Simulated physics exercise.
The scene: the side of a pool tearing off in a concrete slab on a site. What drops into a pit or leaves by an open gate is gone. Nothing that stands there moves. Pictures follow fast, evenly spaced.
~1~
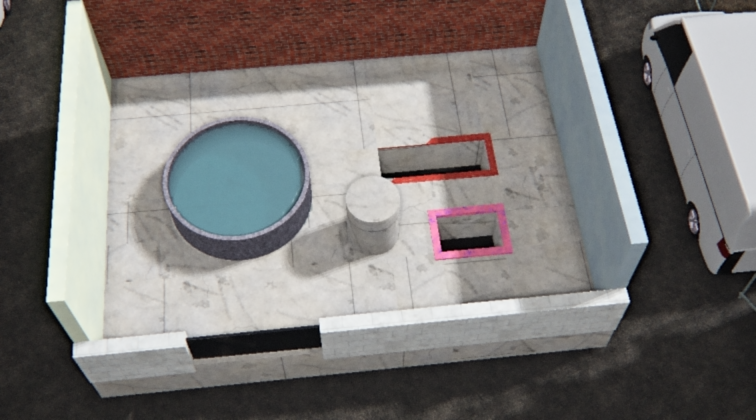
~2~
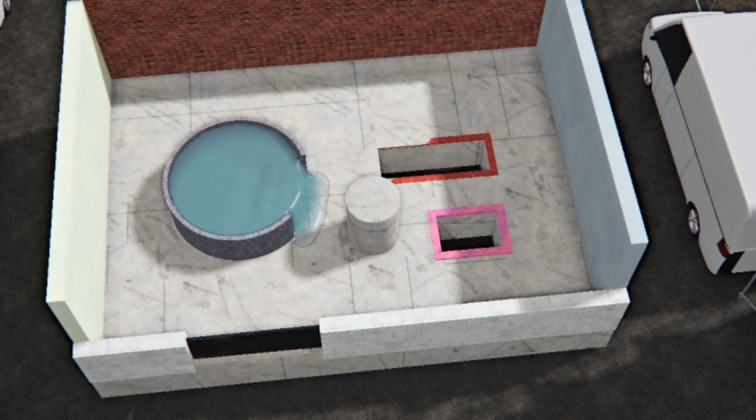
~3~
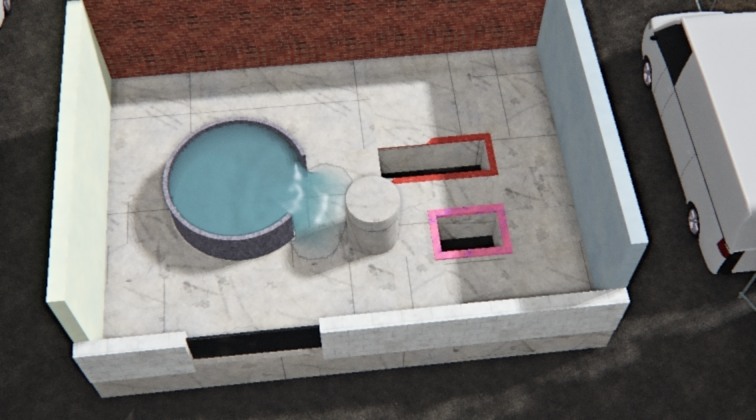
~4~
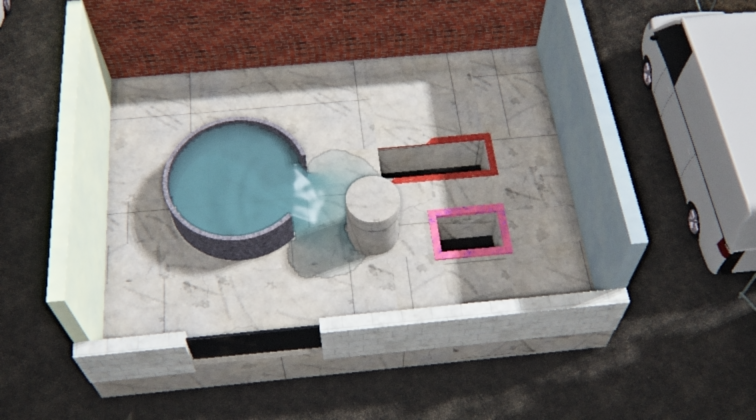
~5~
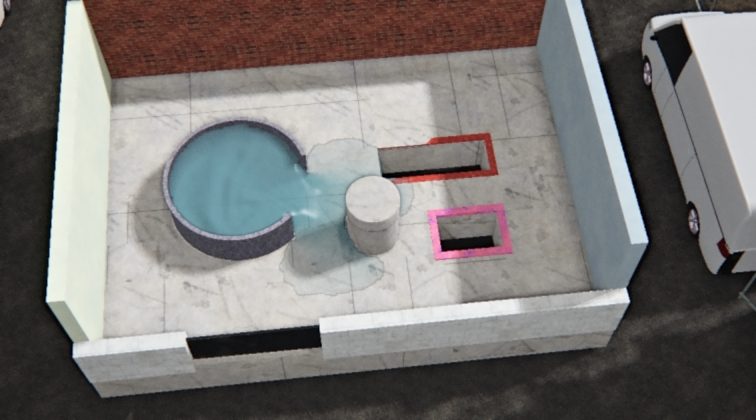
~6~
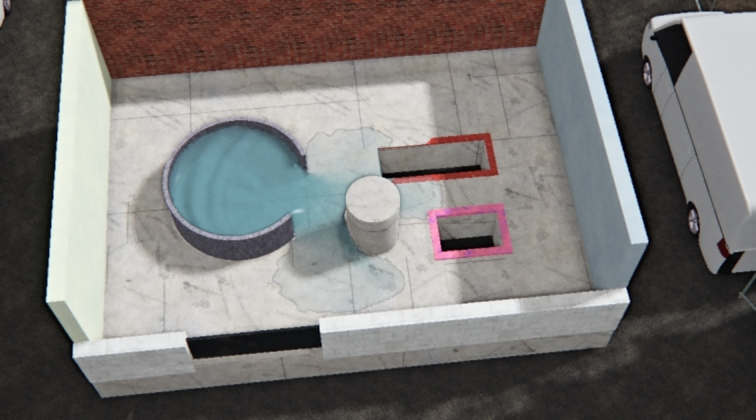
Water pours from the round pool's right side and spreads around a pale cylinder across the slab.
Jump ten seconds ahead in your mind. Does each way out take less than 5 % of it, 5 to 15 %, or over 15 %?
One by one: Gate: The bottom band, red pit: The top band, pink pit: The bottom band.
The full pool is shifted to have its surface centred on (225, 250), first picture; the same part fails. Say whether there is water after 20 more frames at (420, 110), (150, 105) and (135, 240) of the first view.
So, first one stays dry, second one stays dry, third one stays dry.
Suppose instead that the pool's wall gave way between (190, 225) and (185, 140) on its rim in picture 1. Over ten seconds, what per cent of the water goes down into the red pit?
Red: 15 %.
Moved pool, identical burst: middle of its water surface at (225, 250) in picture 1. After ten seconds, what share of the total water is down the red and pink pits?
Estimated shares - red: Some 15 in a hundred; pink: Some 8 in a hundred.
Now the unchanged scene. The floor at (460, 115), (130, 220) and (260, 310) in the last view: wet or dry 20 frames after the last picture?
Listed points: Unwetted / unwetted / inundated.
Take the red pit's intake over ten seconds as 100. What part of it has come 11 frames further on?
Estimated share: About 35 %.
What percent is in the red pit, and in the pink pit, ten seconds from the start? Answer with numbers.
Close to 36 per cent, and close to 4 per cent.
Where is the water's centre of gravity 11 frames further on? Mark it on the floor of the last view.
My reading is close to (300, 217).
A moment on, water covers 20 % of the floor; the gate 0 %, the red pit 4 %, the pink pit 0 %.
Next, water covers 30 % of the floor; the gate 0 %, the red pit 12 %, the pink pit 1 %.
Then, water covers 50 % of the floor; the gate 0 %, the red pit 20 %, the pink pit 1 %.
Later, water covers 65 % of the floor; the gate 0 %, the red pit 28 %, the pink pit 2 %.
In the end, water covers 80 % of the floor; the gate 0 %, the red pit 37 %, the pink pit 3 %.
